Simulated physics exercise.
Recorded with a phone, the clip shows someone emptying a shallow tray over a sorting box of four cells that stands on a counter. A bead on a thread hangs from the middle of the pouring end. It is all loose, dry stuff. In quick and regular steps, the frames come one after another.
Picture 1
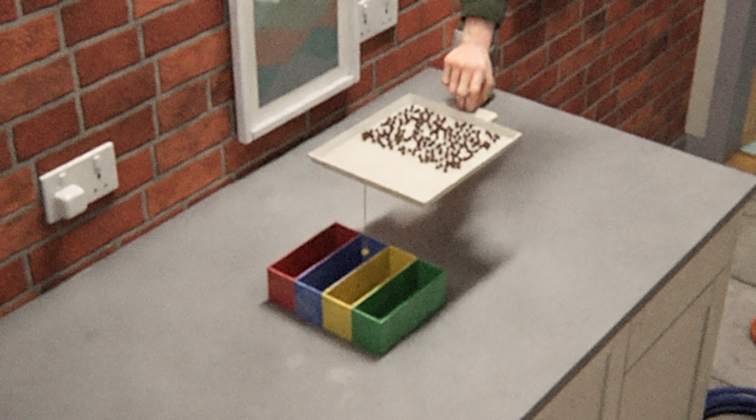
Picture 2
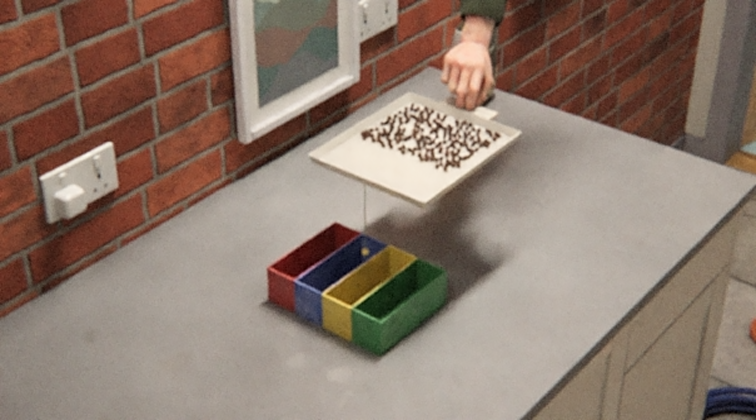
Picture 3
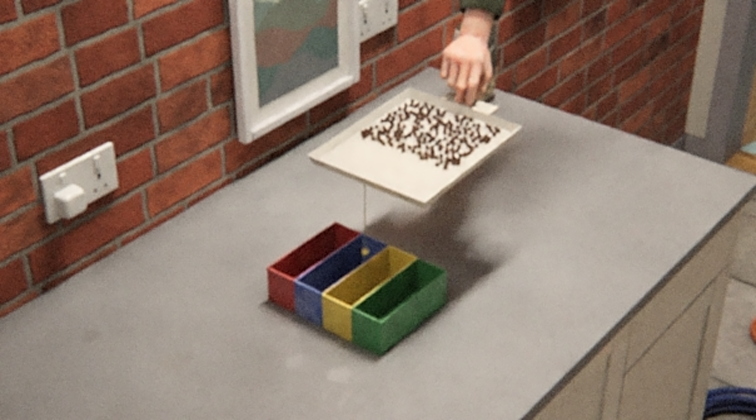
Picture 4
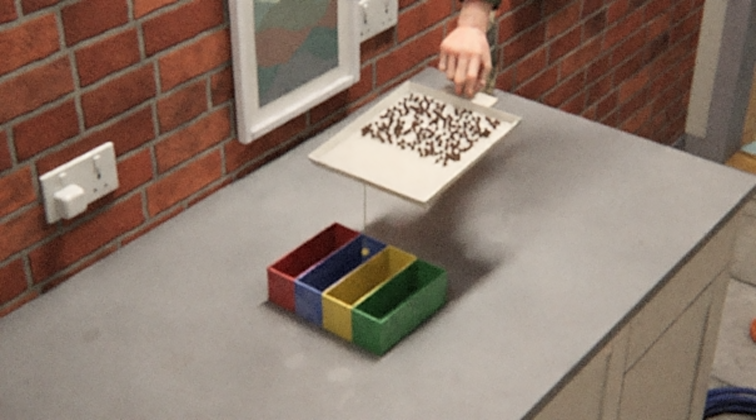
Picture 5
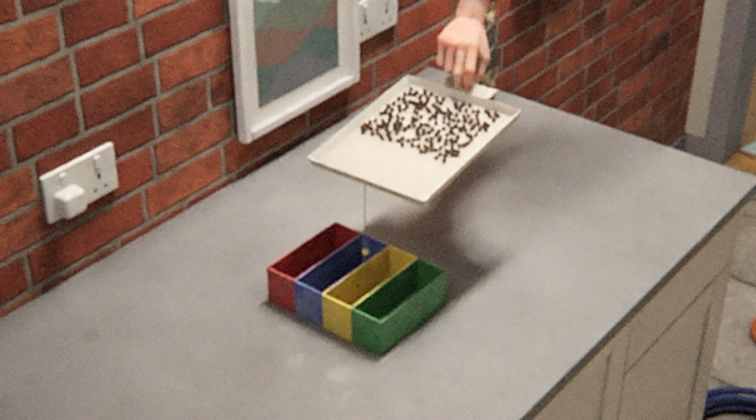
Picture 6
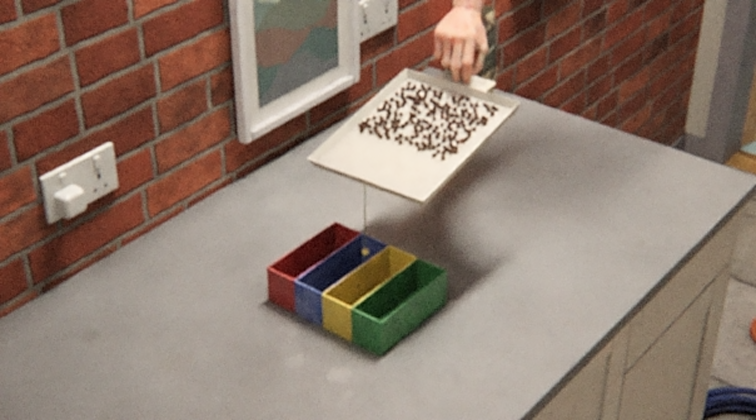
A hand holds a shallow cream tray of small dark berries level above a box with red, blue, yellow and green cells on a grey counter. The hand then slowly raises the handle end, slightly tilting the tray toward its left corner, while the berries stay bunched near the back.
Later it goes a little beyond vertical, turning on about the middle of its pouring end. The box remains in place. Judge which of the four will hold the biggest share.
I would say the red cell.
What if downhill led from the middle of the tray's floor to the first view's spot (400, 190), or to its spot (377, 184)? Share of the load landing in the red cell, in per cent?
I'd say some 0 in a hundred at first, then 10 in a hundred.
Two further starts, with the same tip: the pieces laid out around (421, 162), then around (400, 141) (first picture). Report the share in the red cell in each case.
30 and 60 per cent.
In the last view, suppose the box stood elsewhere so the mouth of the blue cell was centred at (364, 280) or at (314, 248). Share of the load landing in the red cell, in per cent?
Around 20 and then 10 per cent.
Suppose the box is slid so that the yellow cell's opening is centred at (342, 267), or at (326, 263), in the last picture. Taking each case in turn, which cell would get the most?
With the first placing it's that blue cell, with the second it's the blue one.
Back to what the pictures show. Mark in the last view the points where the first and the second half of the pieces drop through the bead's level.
Early-half point (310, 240); late-half point (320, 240).
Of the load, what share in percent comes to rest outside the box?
I'd put it near 20 per cent of the load.
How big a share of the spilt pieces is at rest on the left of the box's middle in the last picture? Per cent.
It comes out at roughly 100 percent.
Soon after the last picture, tray tipped steeply; most on the tray; a small part in the red cell; a stray few in the yellow cell; a stray few in the blue cell; a stray few in the green cell; a stray few falling or outside the box.
A little later, tray tipped right over; a stray few on the tray; about half in the red cell; about a quarter in the blue cell; a small part in the yellow cell; a stray few in the green cell; about a third falling or outside the box.
Later still, tray tipped past a quarter turn; about half in the red cell; about a quarter in the blue cell; a small part in the yellow cell; a stray few in the green cell; about a quarter falling or outside the box.
At rest, tray tipped past a quarter turn; about half in the red cell; about a quarter in the blue cell; a small part in the yellow cell; a stray few in the green cell; about a quarter outside the box.
